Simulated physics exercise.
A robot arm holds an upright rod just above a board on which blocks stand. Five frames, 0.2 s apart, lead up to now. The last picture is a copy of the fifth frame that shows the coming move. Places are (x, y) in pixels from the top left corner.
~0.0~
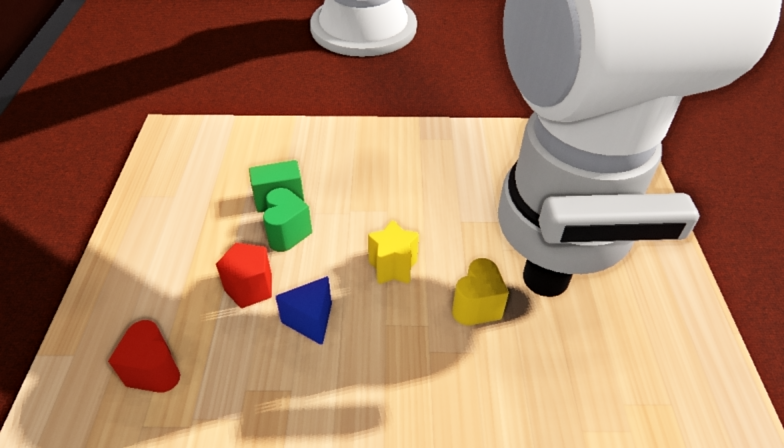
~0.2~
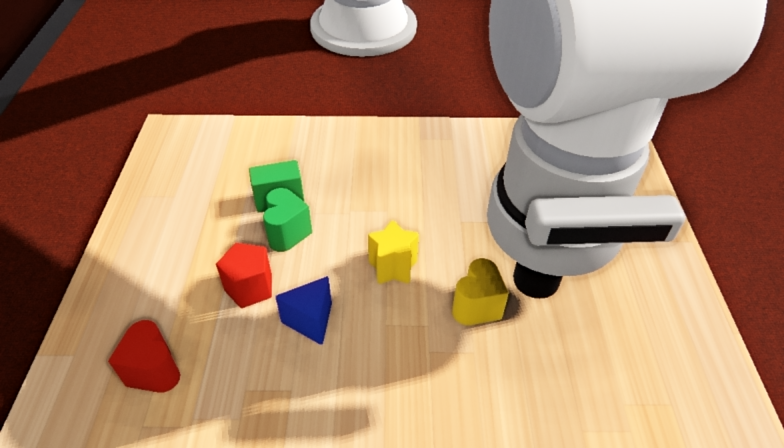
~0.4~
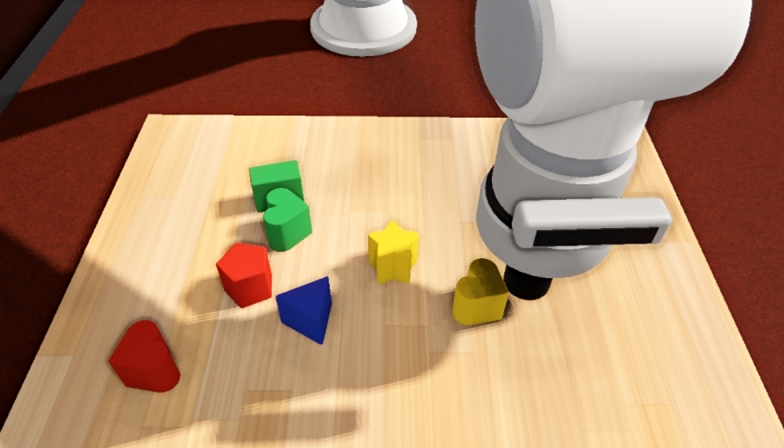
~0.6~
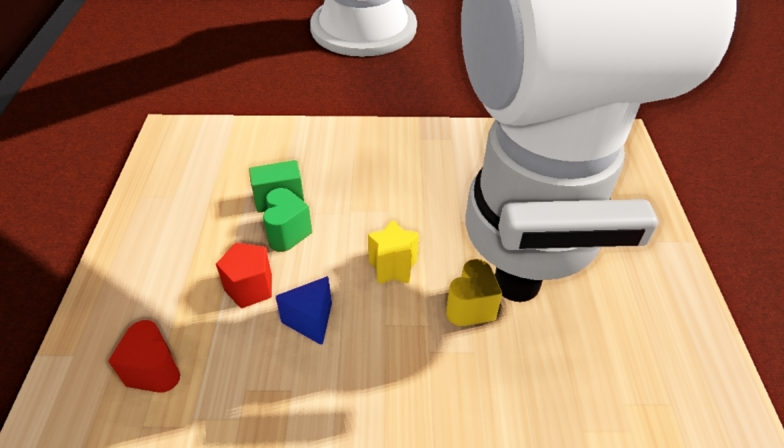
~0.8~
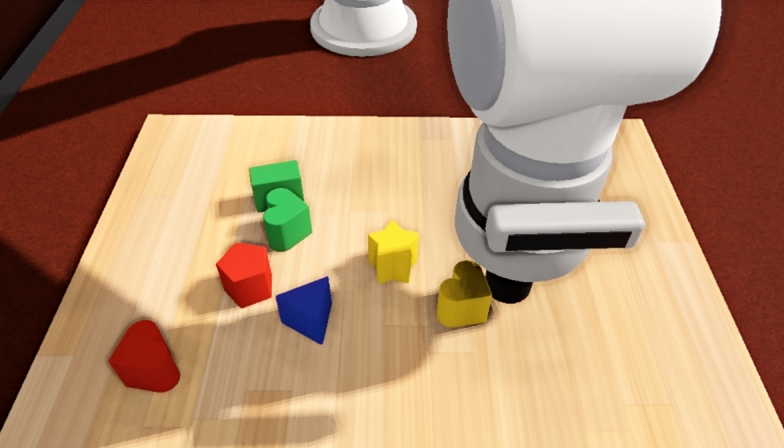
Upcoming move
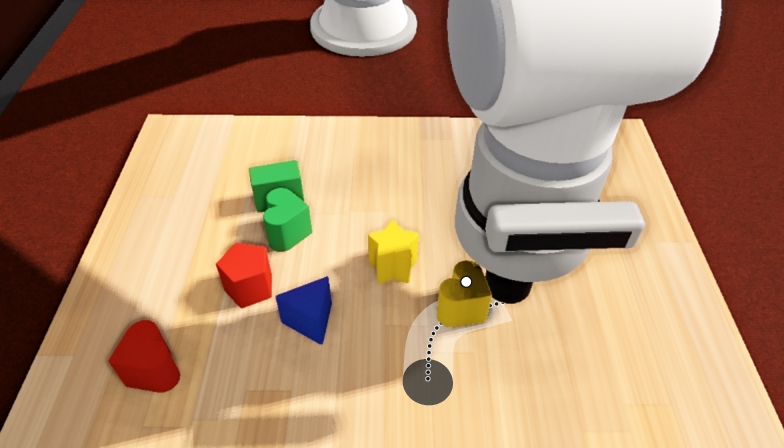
The robot arm moves left to the yellow heart and pushes it slightly left.
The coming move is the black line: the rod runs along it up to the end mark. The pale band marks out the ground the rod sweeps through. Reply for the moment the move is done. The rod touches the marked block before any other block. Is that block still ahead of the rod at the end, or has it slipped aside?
Slid off.
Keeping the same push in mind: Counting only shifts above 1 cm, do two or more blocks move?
I believe not.
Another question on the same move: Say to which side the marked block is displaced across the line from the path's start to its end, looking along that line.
Displaced right.
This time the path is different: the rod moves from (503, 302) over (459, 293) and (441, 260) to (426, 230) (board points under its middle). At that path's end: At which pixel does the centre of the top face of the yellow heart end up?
The middle of the upper face of the yellow heart will lie at about (423, 281) in the picture.
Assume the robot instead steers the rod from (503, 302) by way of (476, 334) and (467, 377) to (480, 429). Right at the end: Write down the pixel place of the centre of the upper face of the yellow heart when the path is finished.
The yellow heart ends near (433, 296).
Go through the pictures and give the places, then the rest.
In the first frame, lower end of the rod (545, 280), tops of blocks, yellow star (394, 239), yellow heart (482, 280).
In the second frame, rod (535, 282), blocks as before.
In the third frame, rod (526, 283), blocks as before.
In the fourth frame, rod (516, 285), yellow heart (476, 280).
In the fifth frame, rod (507, 287), yellow star (394, 239), yellow heart (466, 282).
The drawn path runs from (503, 302) through (461, 313) and (431, 339) to (428, 382); the dot is on the yellow heart.
On the path given first. One third of the way, rod (463, 298); yellow heart (420, 290).
Two thirds of the way, rod (433, 325); yellow heart (389, 300), turned 30° clockwise.
At the end, rod (429, 367); yellow star not moved; yellow heart (389, 300), turned 30° clockwise.
